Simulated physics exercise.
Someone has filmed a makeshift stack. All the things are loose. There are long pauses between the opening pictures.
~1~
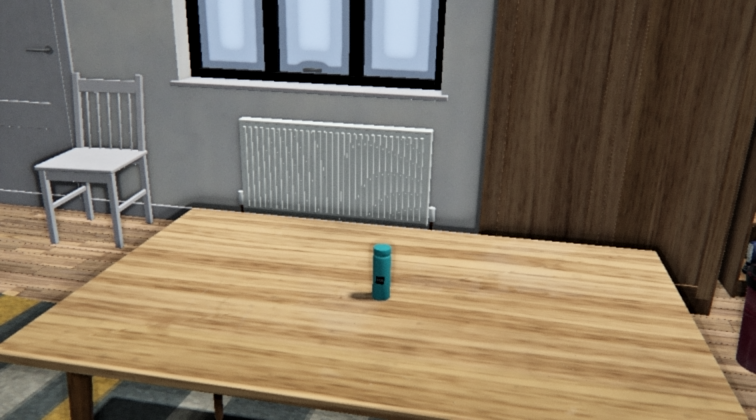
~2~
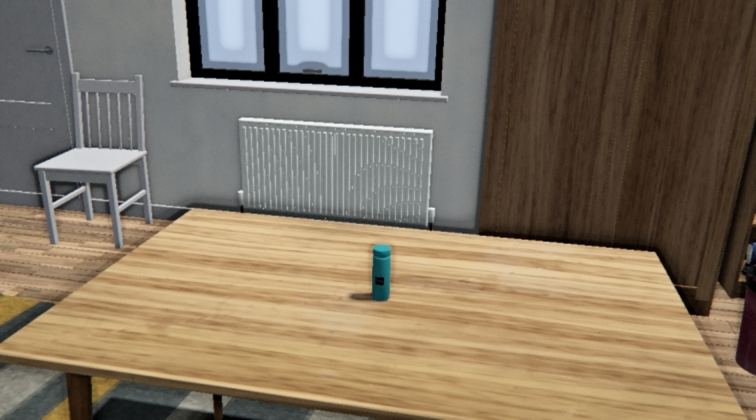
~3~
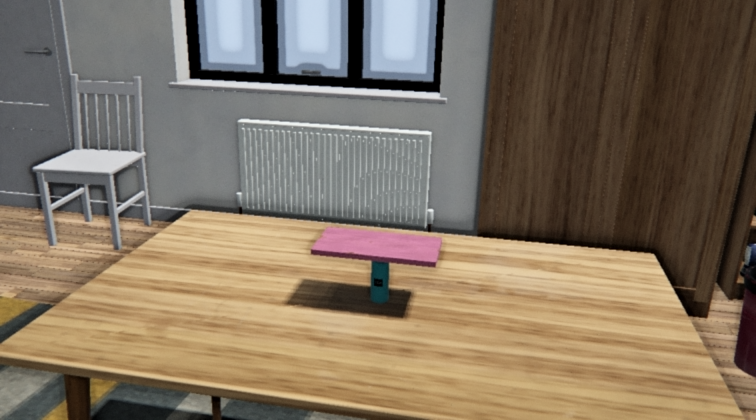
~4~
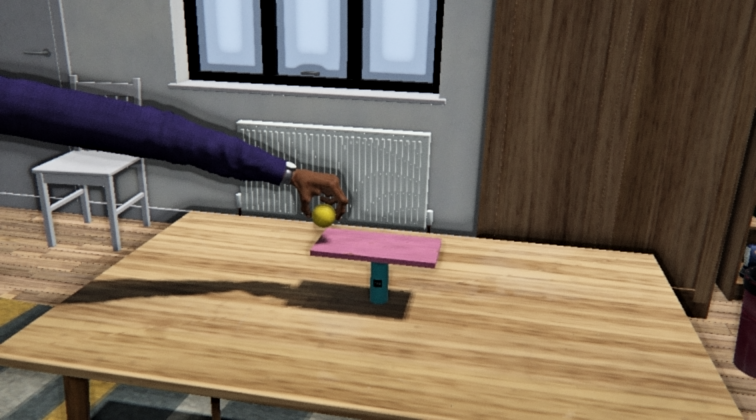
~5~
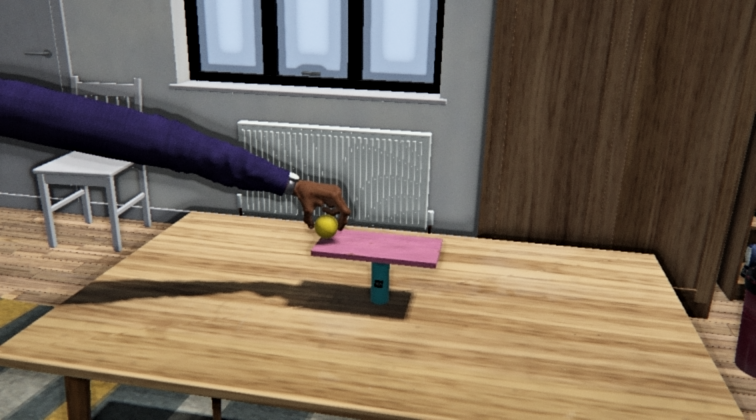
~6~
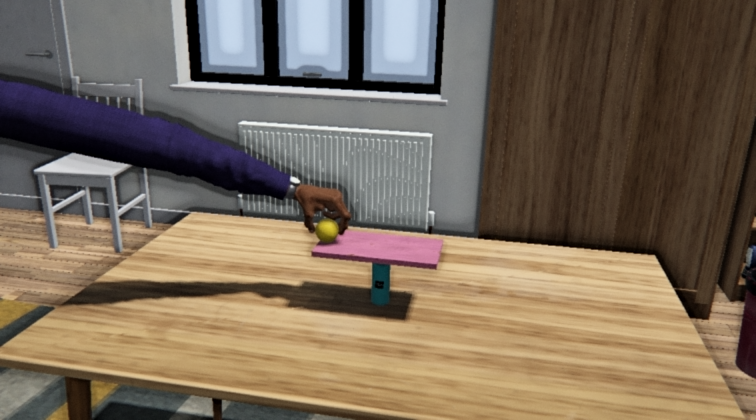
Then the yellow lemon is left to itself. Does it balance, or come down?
The stack loses its balance.
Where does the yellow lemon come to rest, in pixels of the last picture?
Around (322, 287).
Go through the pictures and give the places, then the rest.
In the first picture, the last thing is not in view yet.
In the second picture, the last thing is not in view yet.
In the third picture, the last thing is not in view yet; pink board (378, 246).
In the fourth picture, still above its spot; yellow lemon (324, 216); pink board (378, 247).
In the fifth picture, still above its spot; yellow lemon (326, 226); pink board (379, 247).
In the sixth picture, set down, still held; yellow lemon (327, 231); pink board (379, 248).
Then, 0.50 s after the last picture, yellow lemon now fallen; pink board tipped 60° from how it was.
Then, 0.80 s after the last picture, pink board and turquoise shaker now fallen.
By the end, fallen, yellow lemon, pink board and turquoise shaker. Seen from the same camera at the end, yellow lemon near (322, 287). The stack comes apart.
